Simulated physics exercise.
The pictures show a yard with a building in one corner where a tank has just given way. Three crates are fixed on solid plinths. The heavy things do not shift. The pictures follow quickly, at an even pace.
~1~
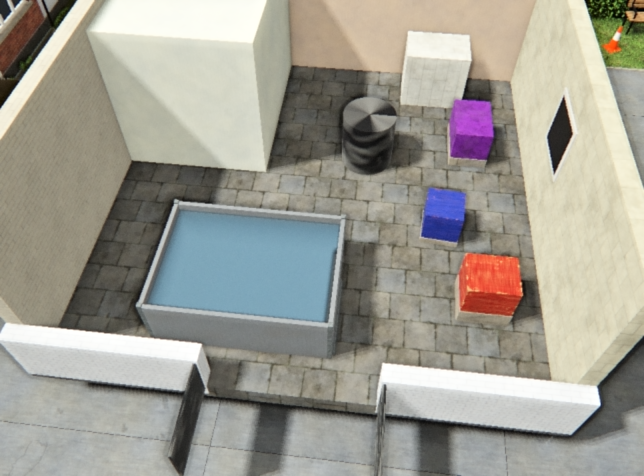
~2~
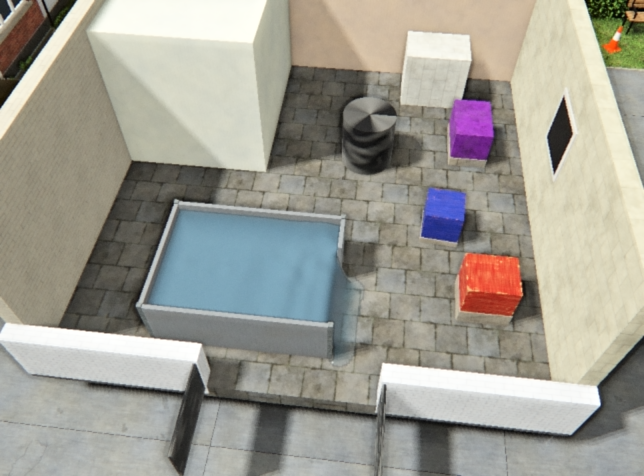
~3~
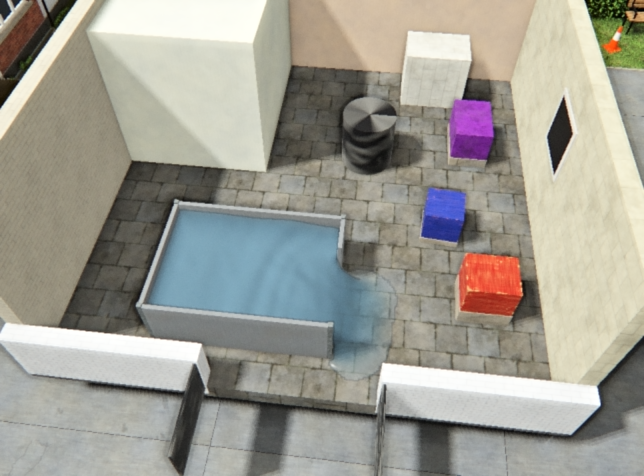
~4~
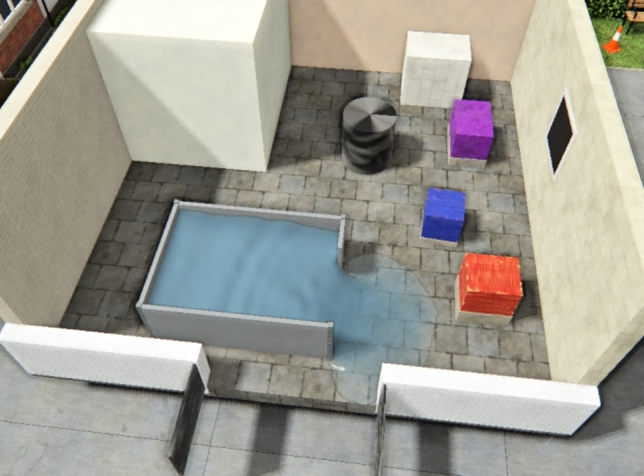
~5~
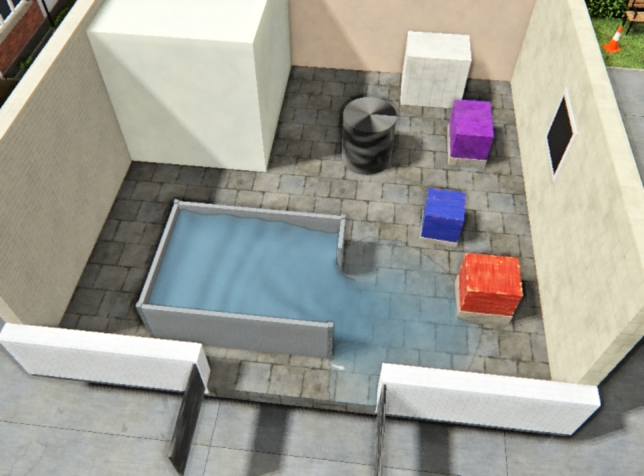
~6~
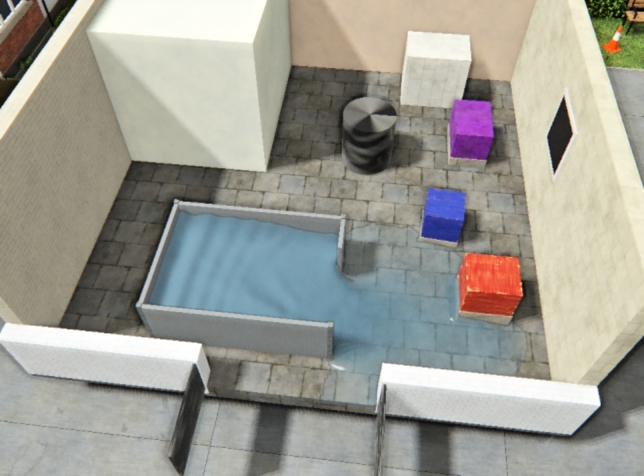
In a walled, paved yard, a still tank of water opened on its right side, and water poured out and spread rightward across the stones, past the gap toward the red block.
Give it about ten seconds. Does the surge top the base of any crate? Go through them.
One by one: The red crate is wetted; the blue crate is wetted; the purple crate is wetted.
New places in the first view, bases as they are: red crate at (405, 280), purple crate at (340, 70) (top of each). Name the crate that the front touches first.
First comes the one in red.
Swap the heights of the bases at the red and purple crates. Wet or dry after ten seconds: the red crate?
My reading: The red crate gets wet.
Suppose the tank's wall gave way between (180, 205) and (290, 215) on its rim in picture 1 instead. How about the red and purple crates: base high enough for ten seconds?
My reading: Red crate stays dry, purple crate is spared.
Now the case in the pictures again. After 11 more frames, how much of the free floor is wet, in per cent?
Near 30 in a hundred.
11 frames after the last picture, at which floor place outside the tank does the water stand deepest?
Near (543, 393).
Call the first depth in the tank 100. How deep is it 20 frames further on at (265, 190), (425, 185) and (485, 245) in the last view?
In that order: 0, 8 and 20 per cent.
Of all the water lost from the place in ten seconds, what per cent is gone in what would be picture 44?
Near 55 in a hundred.
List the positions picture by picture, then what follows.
The water tank at (248, 262) is whole and still, in the first picture.
Water pours out at (333, 305) and has run to a hidden place, in the second picture.
The front is at (387, 288), out from the gap at (332, 307), in the third picture.
Water pours out at (332, 308) and has run to (430, 309), in the fourth picture.
Water pours out at (332, 309) and has run to (473, 342), in the fifth picture.
Water pours out at (332, 309) and has run to (520, 351), in the sixth picture.
A moment on, water covers 20 % of the floor; the red crate water round its plinth, the blue crate water round its plinth, the purple crate not reached.
Next, water covers 30 % of the floor; the red crate water round its plinth, the blue crate water round its plinth, the purple crate not reached.
Then, water covers 45 % of the floor; the red crate water round its plinth, the blue crate water round its plinth, the purple crate water round its plinth.
Later, water covers 80 % of the floor; the red crate water round its plinth, the blue crate water round its plinth, the purple crate water round its plinth.
In the end, water covers 95 % of the floor; the red crate was topped, the blue crate was topped, the purple crate was topped.
